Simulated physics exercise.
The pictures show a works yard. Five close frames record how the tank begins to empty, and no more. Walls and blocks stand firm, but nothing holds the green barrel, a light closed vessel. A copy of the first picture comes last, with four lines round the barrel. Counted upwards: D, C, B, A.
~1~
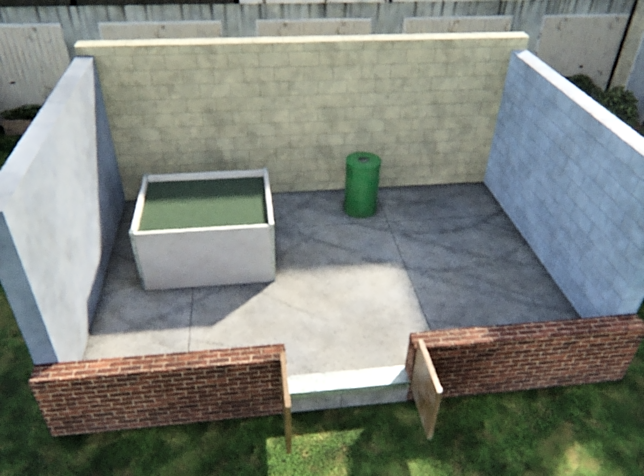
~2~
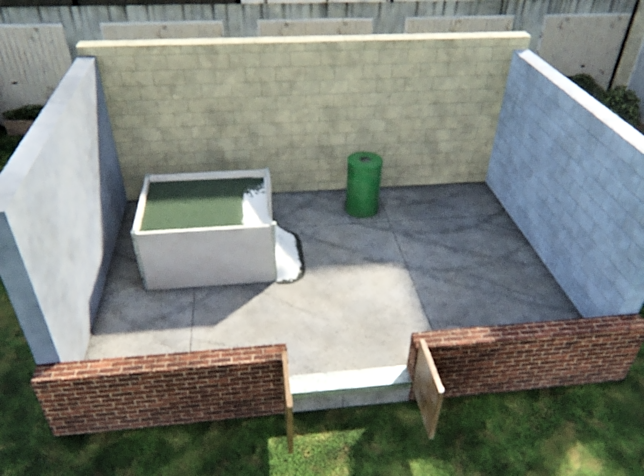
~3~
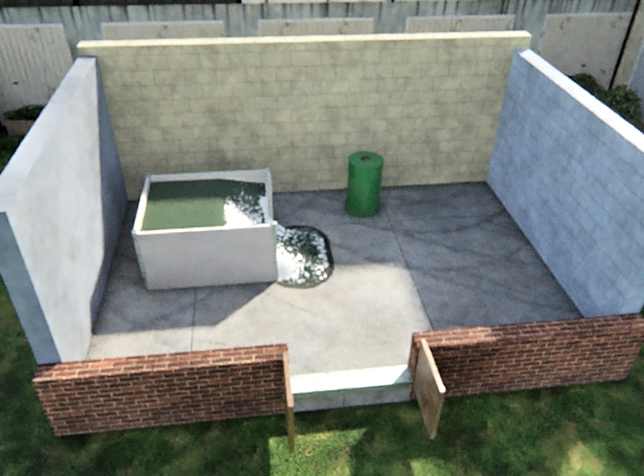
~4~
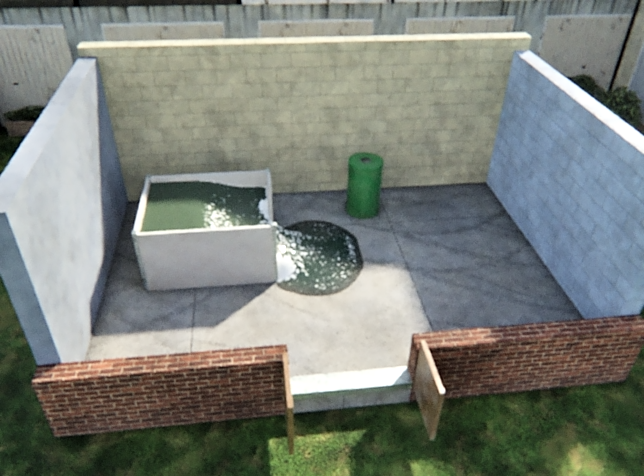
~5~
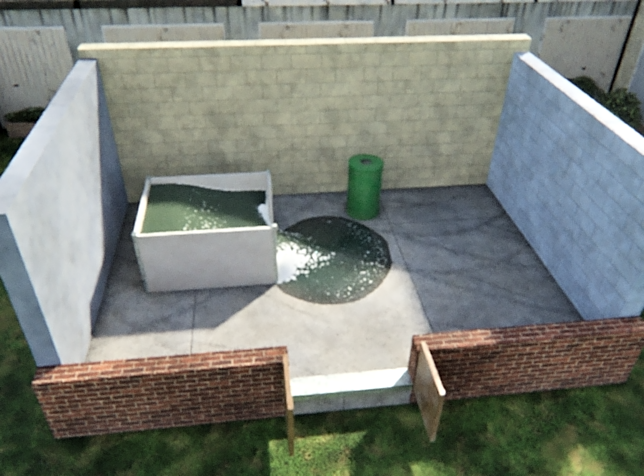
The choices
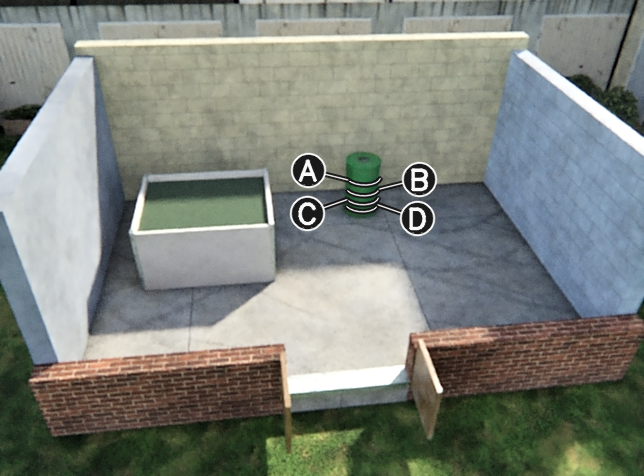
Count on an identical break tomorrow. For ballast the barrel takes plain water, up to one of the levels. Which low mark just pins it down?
Go for C.
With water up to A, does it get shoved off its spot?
No, that is safe.
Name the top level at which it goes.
D it is.
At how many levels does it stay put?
Three of the four.
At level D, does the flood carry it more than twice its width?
No, less.
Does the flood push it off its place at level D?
Yes.
On the marked copy, A at (366, 185); B at (365, 195); C at (364, 204); D at (364, 211); from the bottom up D, C, B, A.
With A, it does not move.
With B, it does not move.
With C, it does not move.
With D, it is pushed about its own width away.
